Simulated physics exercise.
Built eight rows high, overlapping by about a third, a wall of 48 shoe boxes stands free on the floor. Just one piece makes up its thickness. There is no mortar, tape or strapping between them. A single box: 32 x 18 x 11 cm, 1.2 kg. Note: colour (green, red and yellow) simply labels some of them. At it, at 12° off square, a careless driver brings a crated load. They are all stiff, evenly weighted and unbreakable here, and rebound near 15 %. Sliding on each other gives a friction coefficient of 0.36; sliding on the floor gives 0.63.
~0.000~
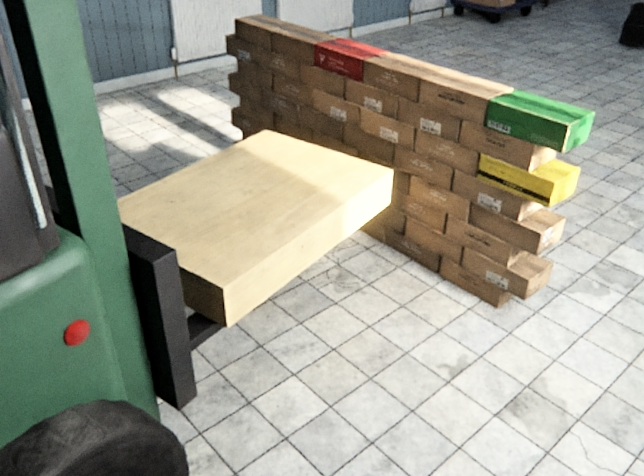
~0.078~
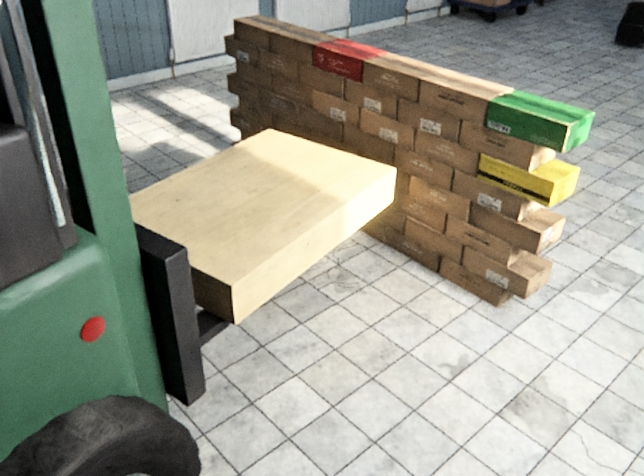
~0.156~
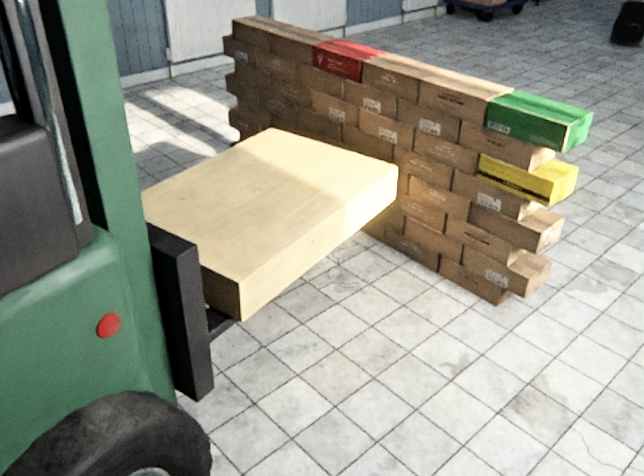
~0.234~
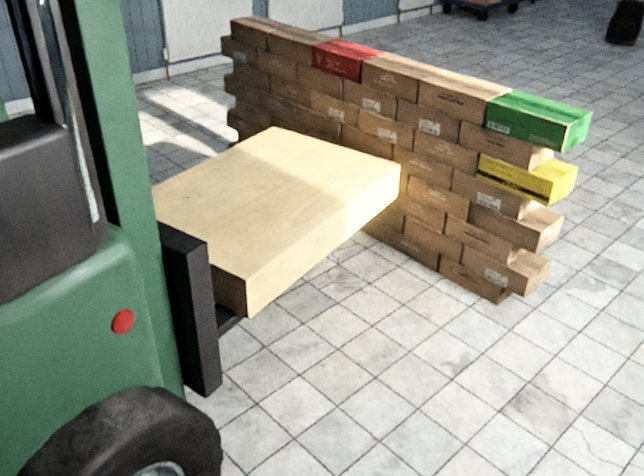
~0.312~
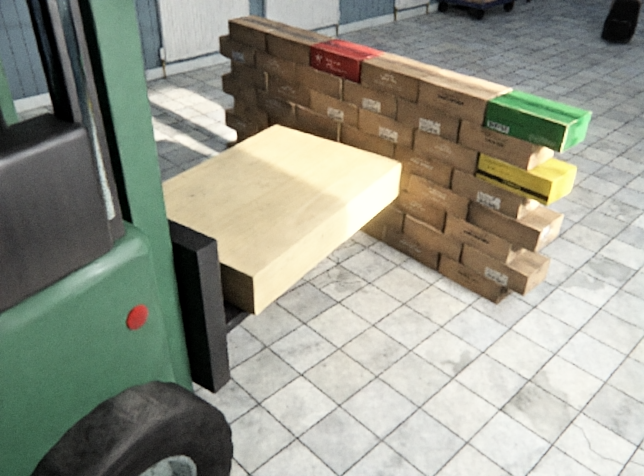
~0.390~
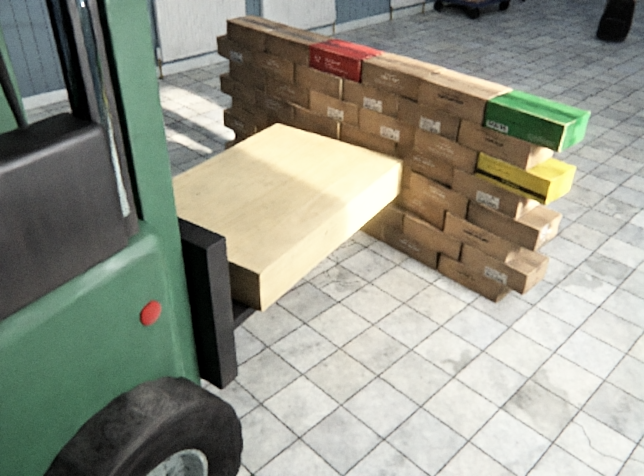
A green forklift edges right, pressing a pale crate slightly into a wall of stacked boxes.
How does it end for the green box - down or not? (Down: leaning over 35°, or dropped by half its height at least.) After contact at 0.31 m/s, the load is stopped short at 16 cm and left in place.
Result: Neither toppled nor sunk.
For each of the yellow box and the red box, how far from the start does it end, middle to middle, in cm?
Displacement in cm - yellow: 0; red: 5.
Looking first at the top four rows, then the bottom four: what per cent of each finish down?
0% and 0%.
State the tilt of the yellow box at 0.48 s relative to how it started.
Its tilt comes to about 0° at that moment.
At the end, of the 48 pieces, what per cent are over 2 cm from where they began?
Shifted fraction is 40 per cent.
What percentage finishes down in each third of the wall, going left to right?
Per cent by third - left: 0; middle: 0; right: 0.
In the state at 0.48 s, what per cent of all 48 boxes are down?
0 per cent.
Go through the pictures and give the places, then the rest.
In the first frame (places mark the middle of the side facing us; the camera moves round a little), load (380, 192) 8 cm short of touching; green box (525, 126); red box (336, 63); yellow box (514, 180); nothing disturbed.
Load (383, 190) 53 mm short of touching; green box (525, 126), in the second frame.
Load (386, 188) 29 mm short of touching; green box (524, 126), in the third frame.
Load (388, 186) 5 mm short of touching; green box (524, 126), in the fourth frame.
Load (391, 184) 19 mm in; green box (523, 126); 3 disturbed, none down, in the fifth frame.
Load (392, 181) 43 mm in; green box (522, 126); red box (333, 64); yellow box (511, 179); 12 disturbed, none down, in the sixth frame.
After 0.48 s, none of the 48 boxes down, 18 disturbed; green box unmoved.
After 0.64 s, none of the 48 boxes down, 24 disturbed; green box unmoved.
After 0.92 s, none of the 48 boxes down, 27 disturbed; green box unmoved; yellow box shifted 9 mm.
At rest (1.6 s), none of the 48 boxes down, 27 disturbed; green box shifted 14 mm; yellow box shifted 14 mm; red box shifted 7 cm. As the last picture would show them, middles, green box near (532, 120), yellow box near (521, 172).
